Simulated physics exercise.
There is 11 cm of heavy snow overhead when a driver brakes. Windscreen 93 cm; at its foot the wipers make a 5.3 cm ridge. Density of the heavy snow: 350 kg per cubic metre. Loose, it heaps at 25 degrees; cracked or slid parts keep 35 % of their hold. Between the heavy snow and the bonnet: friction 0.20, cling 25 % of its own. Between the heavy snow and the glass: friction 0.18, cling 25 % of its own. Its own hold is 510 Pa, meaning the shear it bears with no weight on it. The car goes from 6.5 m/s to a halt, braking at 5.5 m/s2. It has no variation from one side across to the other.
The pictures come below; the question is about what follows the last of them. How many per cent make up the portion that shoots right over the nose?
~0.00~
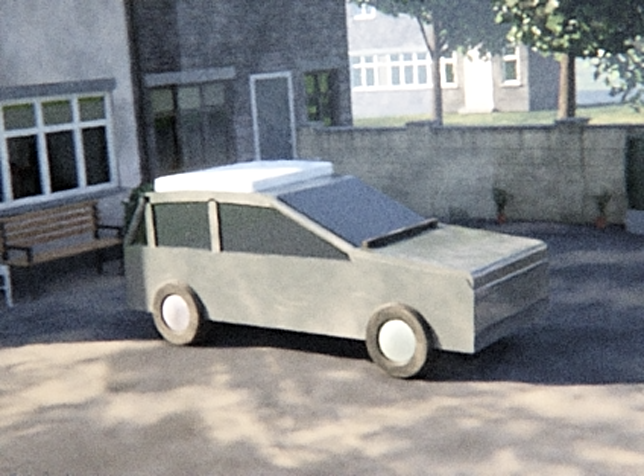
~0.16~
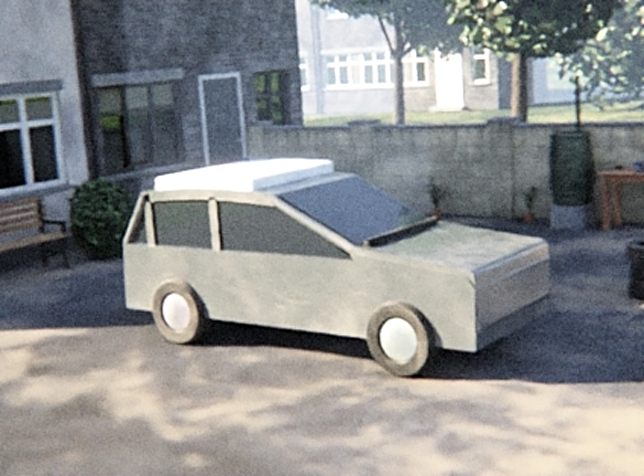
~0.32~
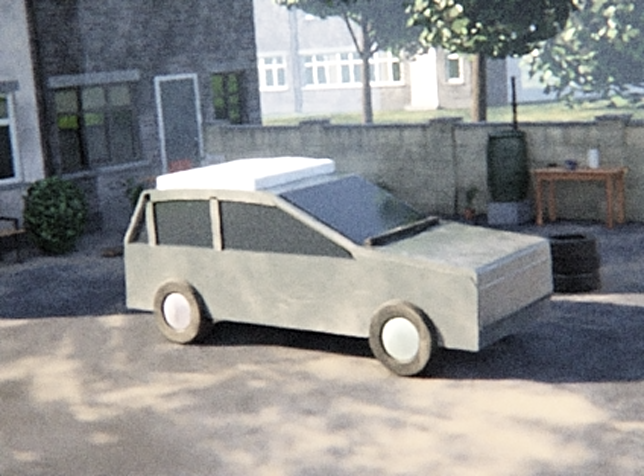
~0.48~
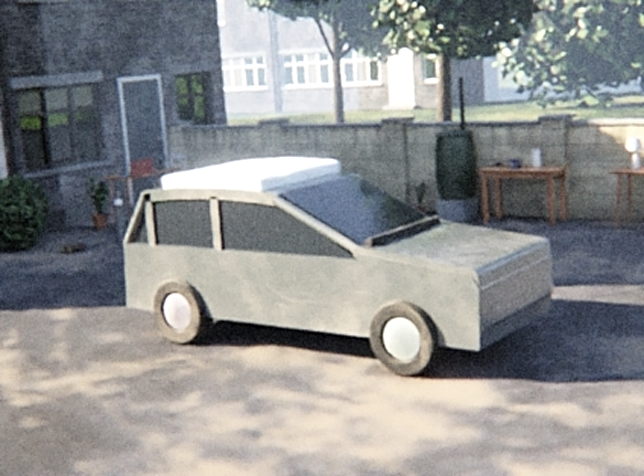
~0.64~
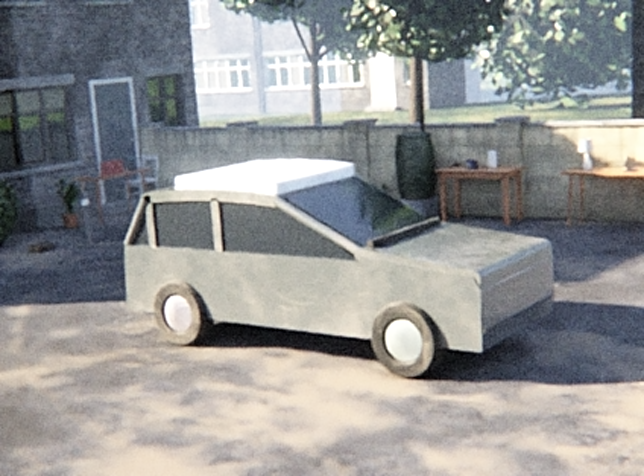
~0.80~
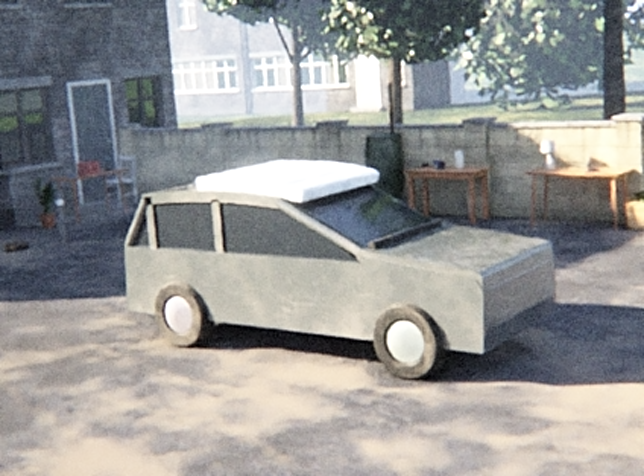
I would say about 93 per cent.
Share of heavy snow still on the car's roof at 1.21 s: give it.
Some 0 in a hundred.
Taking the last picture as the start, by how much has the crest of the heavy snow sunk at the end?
Some 45 cm.
After 1.21 s, none of the snow is on the roof, 62 % on the glass, 38 % on the bonnet and none has gone off the nose.
After 1.70 s, none of the snow is on the roof, 6 % on the glass, 37 % on the bonnet and 57 % has gone off the nose.
After 2.19 s, none of the snow is on the roof, 6 % on the glass, 1 % on the bonnet and 93 % has gone off the nose.
After 2.68 s, none of the snow is on the roof, 6 % on the glass, 1 % on the bonnet and 93 % has gone off the nose.
After 2.78 s, none of the snow is on the roof, 6 % on the glass, 1 % on the bonnet and 93 % has gone off the nose.
